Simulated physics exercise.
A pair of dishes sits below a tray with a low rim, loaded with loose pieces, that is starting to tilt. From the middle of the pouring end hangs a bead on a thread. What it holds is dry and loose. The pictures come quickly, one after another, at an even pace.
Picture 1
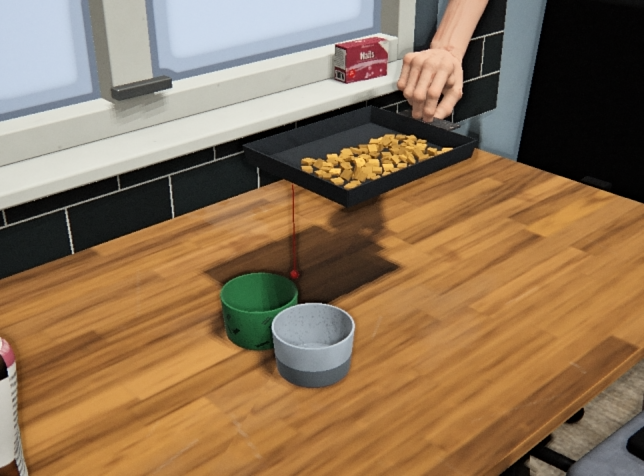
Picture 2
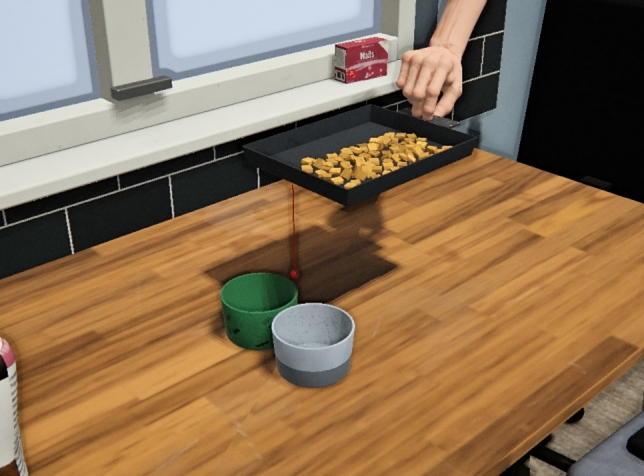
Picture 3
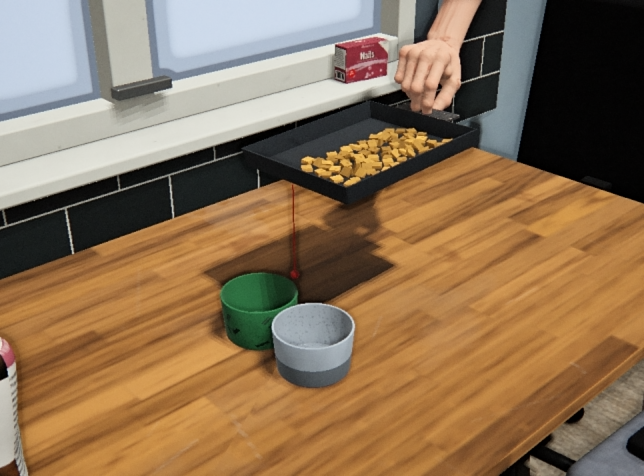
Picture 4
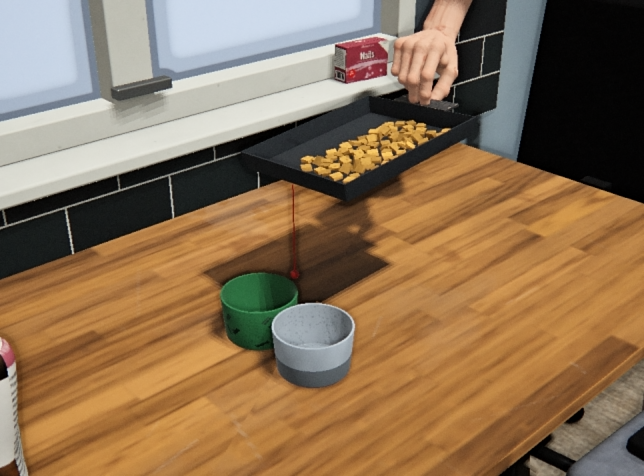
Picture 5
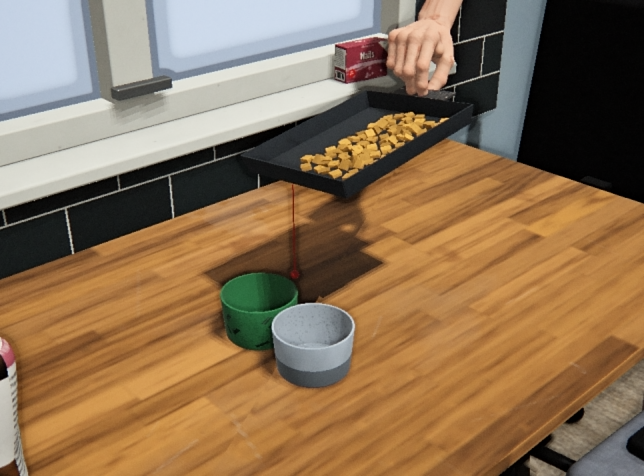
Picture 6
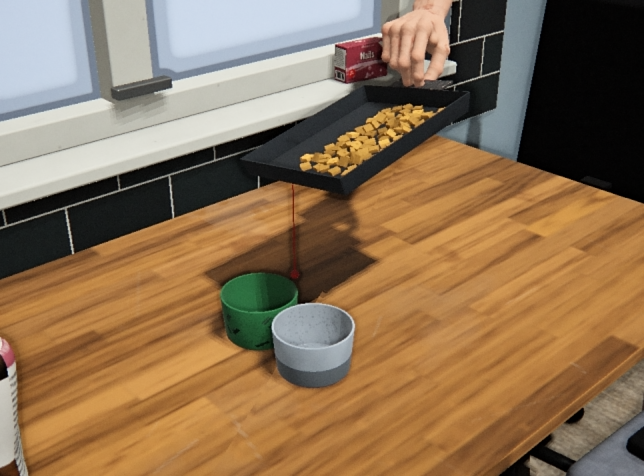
On a wooden kitchen counter, a green dish and a gray one sat below a dark tray of golden cereal squares, while a hand gradually tilted the tray, dipping its left corner lowest.
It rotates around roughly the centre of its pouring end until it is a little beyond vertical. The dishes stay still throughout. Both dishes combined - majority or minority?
Minority.
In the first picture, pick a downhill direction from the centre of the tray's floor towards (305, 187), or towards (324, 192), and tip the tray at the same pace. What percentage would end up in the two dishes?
About 90 and 90 percent.
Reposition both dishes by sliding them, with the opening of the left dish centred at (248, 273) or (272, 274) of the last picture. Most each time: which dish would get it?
Placement one: The left-positioned dish. Placement two: The left-positioned dish.
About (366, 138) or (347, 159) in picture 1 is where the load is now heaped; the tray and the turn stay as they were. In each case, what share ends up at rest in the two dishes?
Some 0 and then some 0 per cent.
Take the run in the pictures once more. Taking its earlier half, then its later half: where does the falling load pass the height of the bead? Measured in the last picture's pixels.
(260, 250) first, (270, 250) later.
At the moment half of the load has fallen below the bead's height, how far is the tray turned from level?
I'd say it is tilted about 110°.
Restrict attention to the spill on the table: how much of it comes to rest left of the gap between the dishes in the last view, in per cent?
Near 90 per cent.
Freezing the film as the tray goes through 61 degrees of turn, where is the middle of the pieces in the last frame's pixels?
Roughly at (278, 165).
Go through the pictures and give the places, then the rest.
In the first picture, corners of the pouring end near (248, 145) and (348, 188), level; middle of the load near (373, 163), cereal squares; left dish near (230, 323); right dish near (283, 358); bead on its thread near (295, 275).
In the second picture, corners of the pouring end near (248, 146) and (348, 187), level; middle of the load near (373, 162).
In the third picture, corners of the pouring end near (247, 148) and (347, 185), tipped barely, lowest at the left corner; middle of the load near (373, 158).
In the fourth picture, corners of the pouring end near (246, 151) and (345, 182), tipped a little, lowest at the left corner; middle of the load near (373, 153).
In the fifth picture, corners of the pouring end near (245, 154) and (343, 179), tipped a little, lowest at the left corner; middle of the load near (371, 148).
In the sixth picture, corners of the pouring end near (245, 158) and (340, 176), tipped clearly, lowest at the left corner; middle of the load near (370, 143); left dish near (230, 323); right dish near (283, 358).
Shortly afterwards, tray tipped steeply; all but a few on the tray; a little in the air.
Next, tray tipped right over; the bulk on the tray; near a quarter outside both; only a few in the air.
Some moments later, tray tipped past a quarter turn; a little in the left dish; all but a few outside both.
In the end, tray tipped past a quarter turn; none at all in the right dish; a little in the left dish; all but a few outside both.
